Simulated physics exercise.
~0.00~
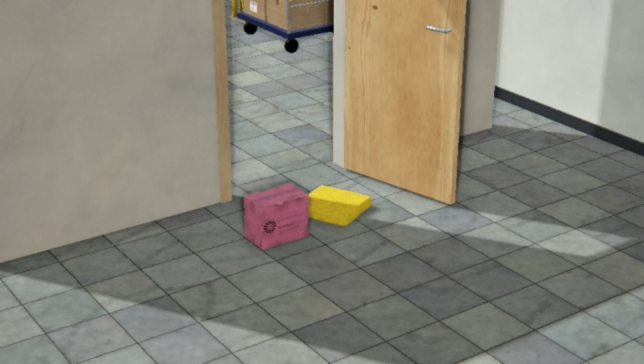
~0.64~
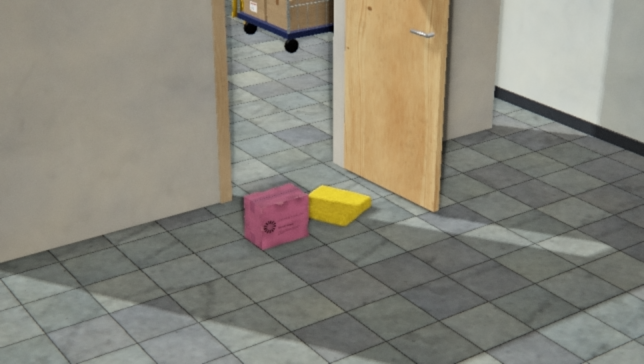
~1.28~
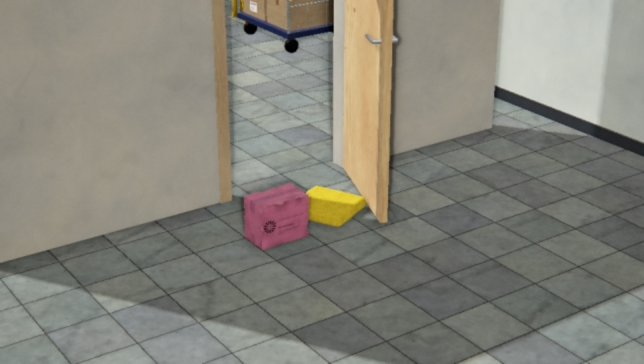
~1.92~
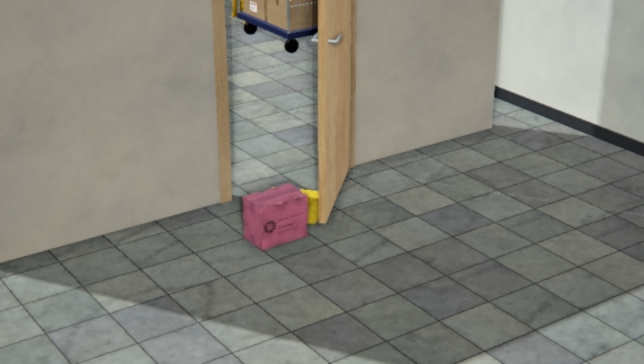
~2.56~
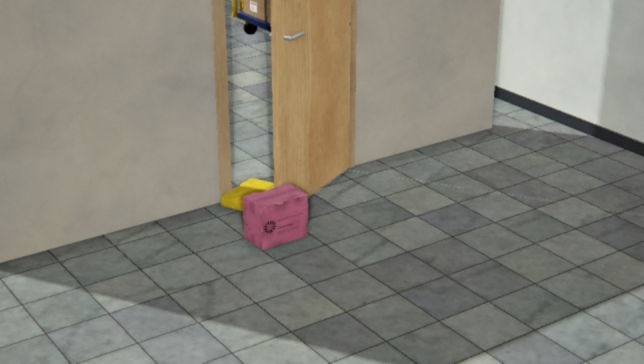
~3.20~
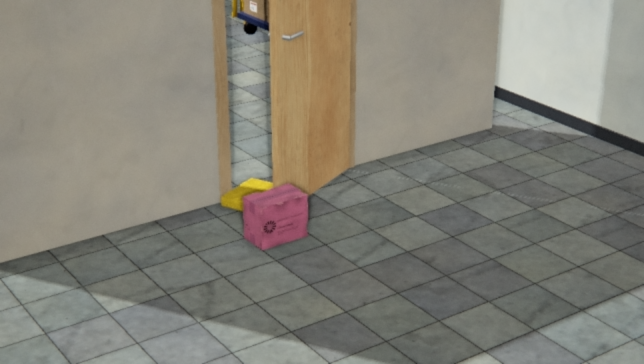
In a grey-tiled hallway, a wooden door swung towards its frame and pushed a yellow cushion left along the floor, passing behind a pink box that stayed put, until the door stopped partly open with the cushion resting near the doorpost.
